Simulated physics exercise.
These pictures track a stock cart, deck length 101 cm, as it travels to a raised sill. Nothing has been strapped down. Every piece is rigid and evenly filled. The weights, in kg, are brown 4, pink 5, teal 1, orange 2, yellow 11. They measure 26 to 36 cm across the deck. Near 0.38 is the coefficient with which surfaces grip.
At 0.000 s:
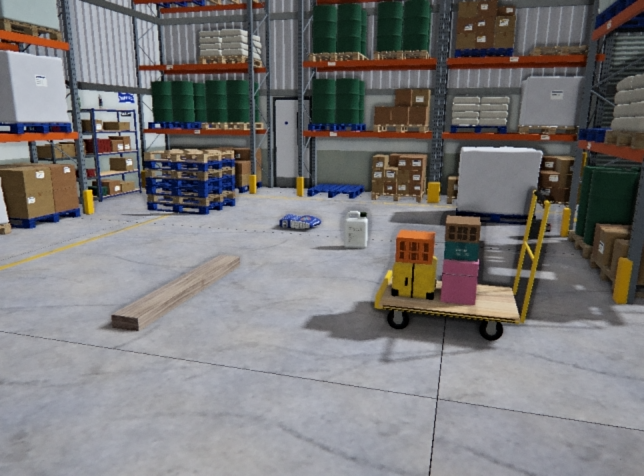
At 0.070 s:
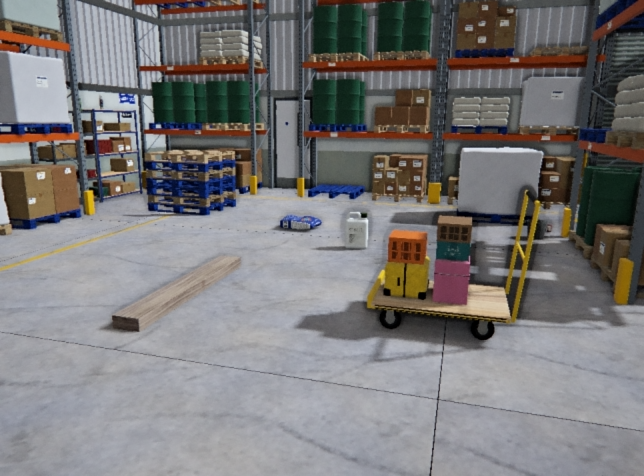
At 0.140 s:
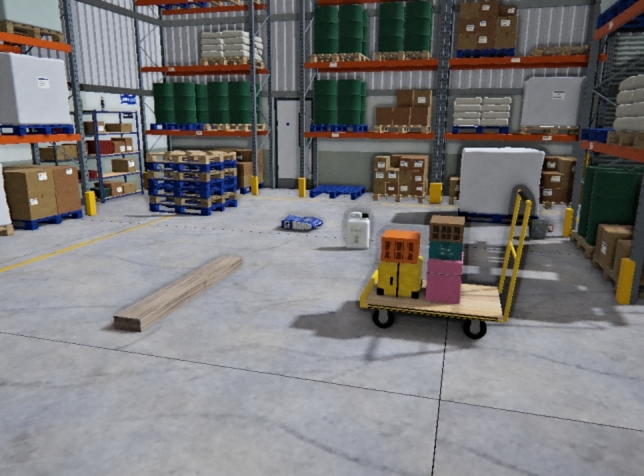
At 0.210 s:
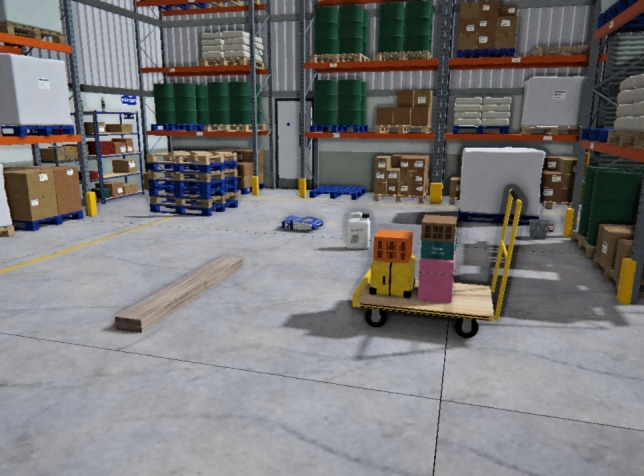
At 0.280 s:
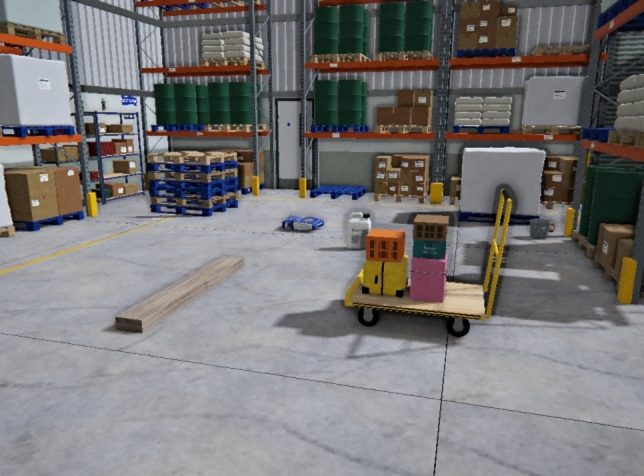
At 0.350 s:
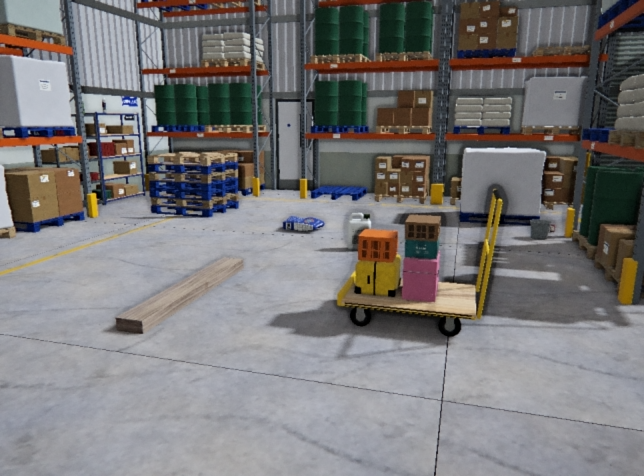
A flatbed cart stacked with colourful crates rolls slowly left across the warehouse floor.
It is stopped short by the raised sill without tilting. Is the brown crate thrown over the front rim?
Still on the deck.
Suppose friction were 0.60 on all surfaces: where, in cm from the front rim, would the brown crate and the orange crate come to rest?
Both stay short: The brown item 60 cm behind the rim, the orange item 20 cm behind.
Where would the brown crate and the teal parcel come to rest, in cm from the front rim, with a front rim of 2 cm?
So the brown load stays 50 behind while the teal load ends up 50 behind the front rim.
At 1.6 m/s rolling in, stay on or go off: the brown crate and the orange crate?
Result - brown leaves, orange leaves.
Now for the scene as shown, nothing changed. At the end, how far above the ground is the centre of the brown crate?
Roughly 75 centimetres.
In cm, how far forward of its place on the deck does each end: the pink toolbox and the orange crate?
Shift, cm - pink: 10; orange: 15.
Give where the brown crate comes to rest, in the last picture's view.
End point: About (239, 217) px.
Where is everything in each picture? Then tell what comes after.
The first picture shows brown crate (463, 229), orange crate (416, 247), rim corner (377, 304); 0 cm covered, 180 to go.
The second picture shows brown crate (454, 229), orange crate (408, 247), rim corner (369, 303); 7 cm covered, 174 to go.
The third picture shows brown crate (447, 228), orange crate (401, 246), rim corner (362, 303); 13 cm covered, 167 to go.
The fourth picture shows brown crate (439, 228), orange crate (394, 246), rim corner (354, 302); 20 cm covered, 161 to go.
The fifth picture shows brown crate (431, 227), orange crate (386, 245), rim corner (347, 301); 26 cm covered, 154 to go.
The sixth picture shows brown crate (423, 228), orange crate (378, 245), rim corner (339, 301); 33 cm covered, 148 to go. Speed about 0.9 m/s.
After 1.93 s the deck stops.
After 2.08 s the brown crate is 50 cm behind the rim, tilted 0°, near (240, 217) in the last picture's view.
After 2.33 s the brown crate is 48 cm behind the rim, tilted 0°, near (238, 217) in the last picture's view.
After 2.73 s the brown crate is 50 cm behind the rim, tilted 0°, near (239, 217) in the last picture's view.
At rest, 2.9 s, nothing is past the rim; behind it, brown crate, pink toolbox, teal parcel, orange crate and yellow suitcase.
